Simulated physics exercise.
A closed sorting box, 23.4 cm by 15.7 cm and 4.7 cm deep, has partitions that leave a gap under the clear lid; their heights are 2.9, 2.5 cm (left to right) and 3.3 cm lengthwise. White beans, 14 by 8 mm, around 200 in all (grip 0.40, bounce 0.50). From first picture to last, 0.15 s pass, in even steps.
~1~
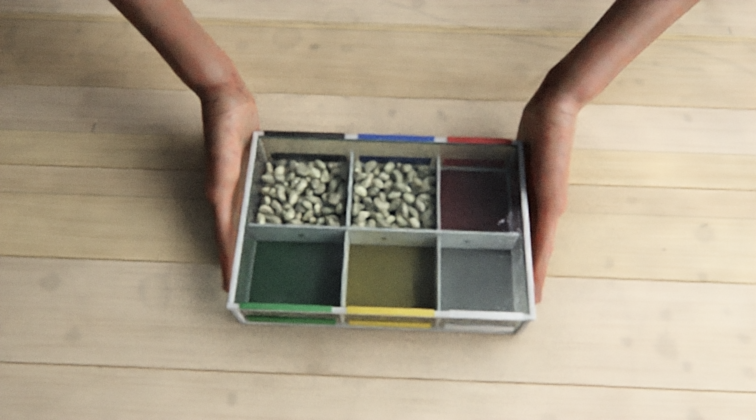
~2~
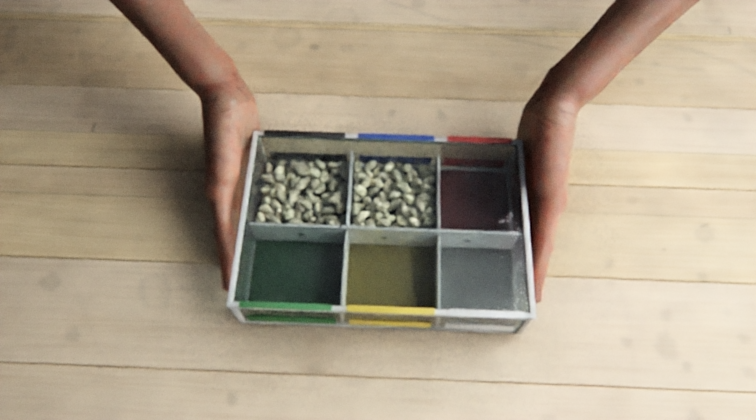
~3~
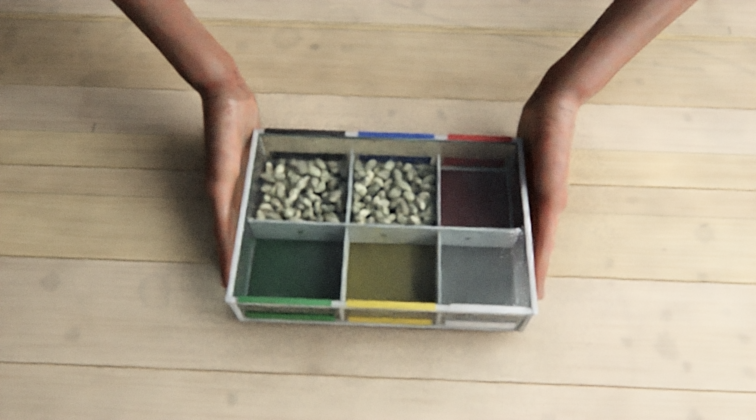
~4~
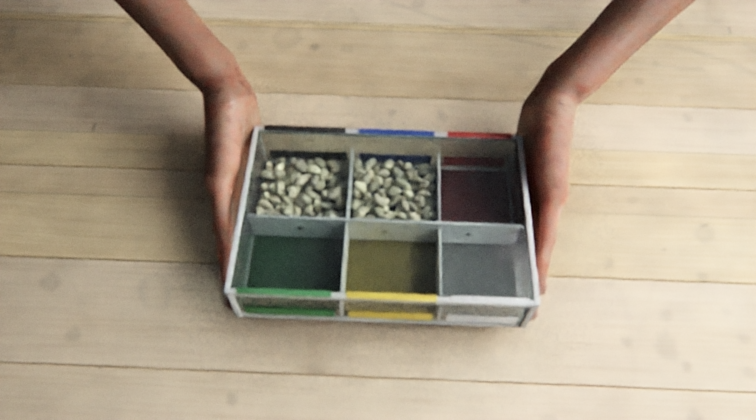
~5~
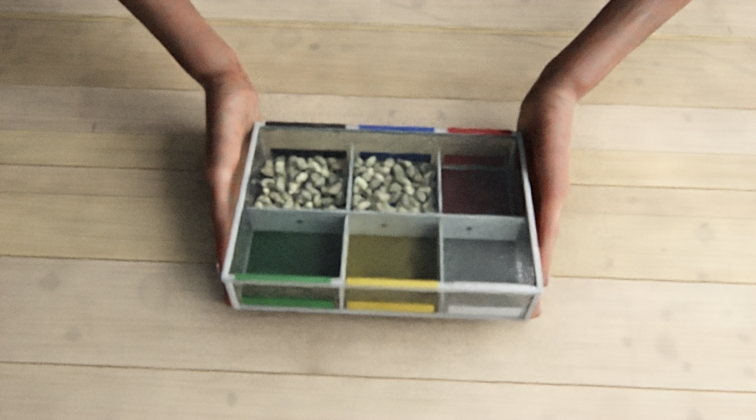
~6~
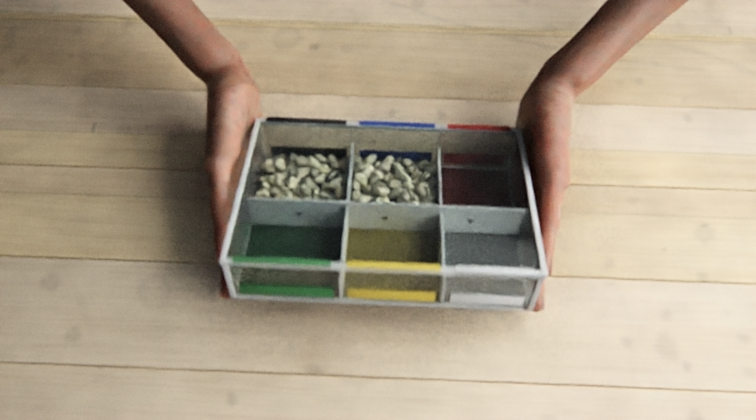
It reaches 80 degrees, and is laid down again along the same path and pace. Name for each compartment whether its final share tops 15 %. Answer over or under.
Red: Under, blue: Over, green: Under, yellow: Under, white: Under, black: Over.
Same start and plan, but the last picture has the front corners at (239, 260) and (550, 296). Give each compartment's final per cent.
Red 30, blue 35, green 0, yellow 0, white 0, black 35.
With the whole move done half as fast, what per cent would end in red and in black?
Red 0; black 55.
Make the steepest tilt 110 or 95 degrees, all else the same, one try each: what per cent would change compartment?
About 5 and 5 per cent.
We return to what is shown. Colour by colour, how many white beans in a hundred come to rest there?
Red 0; blue 45; green 0; yellow 0; white 0; black 55.
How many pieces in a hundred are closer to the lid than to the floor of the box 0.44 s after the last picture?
Some 30 per cent.
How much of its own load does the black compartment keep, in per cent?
Some 100 per cent.
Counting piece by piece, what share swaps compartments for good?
Some 0 per cent.
Then, 0.44 s after the last picture, tilt 80 degrees; blue 45 %, black 55 %.
Then, 0.74 s after the last picture, tilt 33 degrees; blue 45 %, black 55 %.
Then, 1.14 s after the last picture, tilt 0 degrees; blue 45 %, black 55 %.
In the end, red 0 %, blue 45 %, green 0 %, yellow 0 %, white 0 %, black 55 %.
